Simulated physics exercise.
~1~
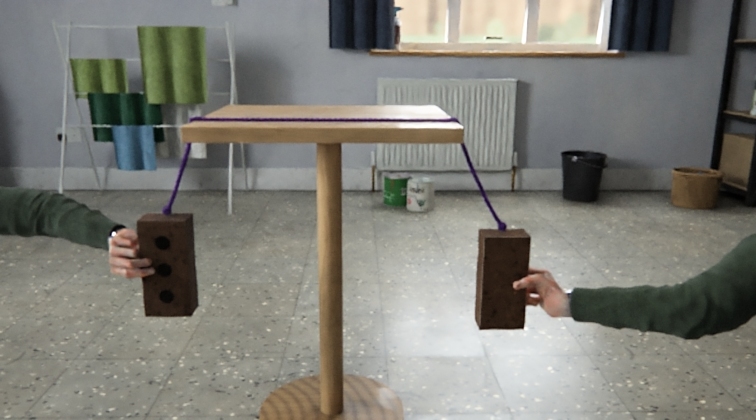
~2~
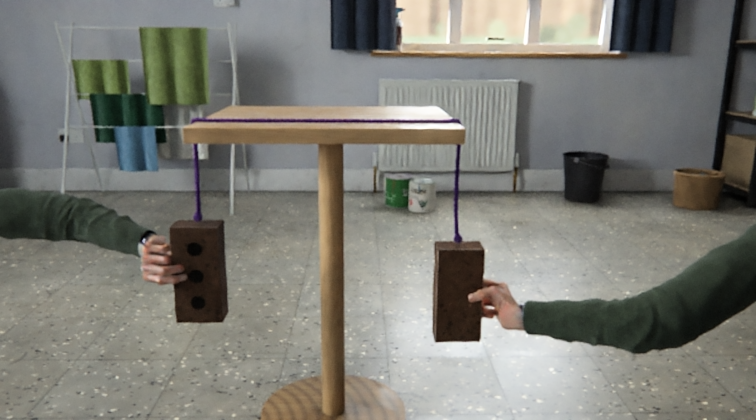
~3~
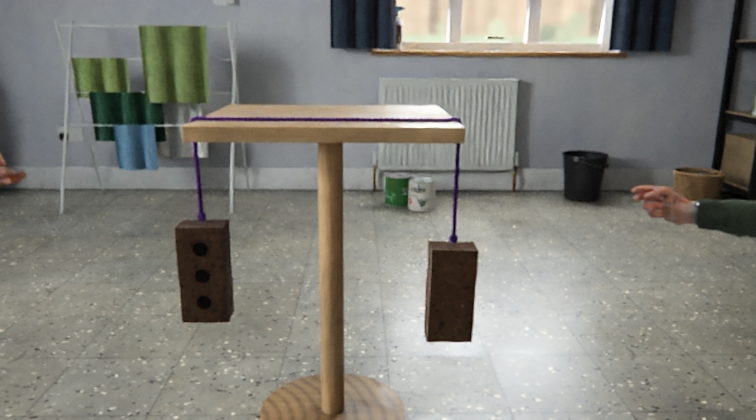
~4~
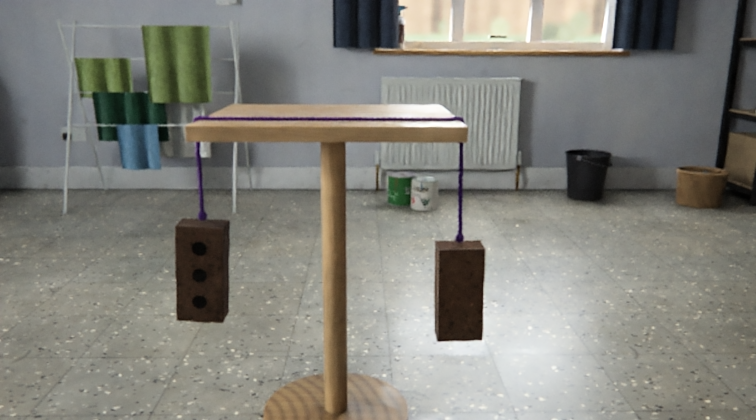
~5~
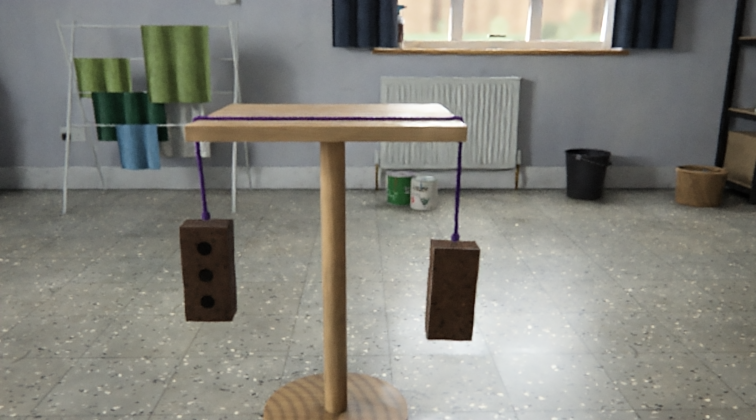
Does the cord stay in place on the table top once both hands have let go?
Yes, the cord stays where it is across the table top, with a brick still hanging at each end.
Two dark brown bricks hang from a purple cord that runs across the top of a pale wooden side table on a round base. The view is from the front in a grey-walled room with a speckled tile floor, a radiator under a window, green towels on a rack at left and a black bin at right. Hands in green sleeves hold the bricks out to either side, then bring them inward until the cord drops straight down. The hands let go and draw back out of view. The bricks sway slightly, and the cord stays in place with both still hanging.
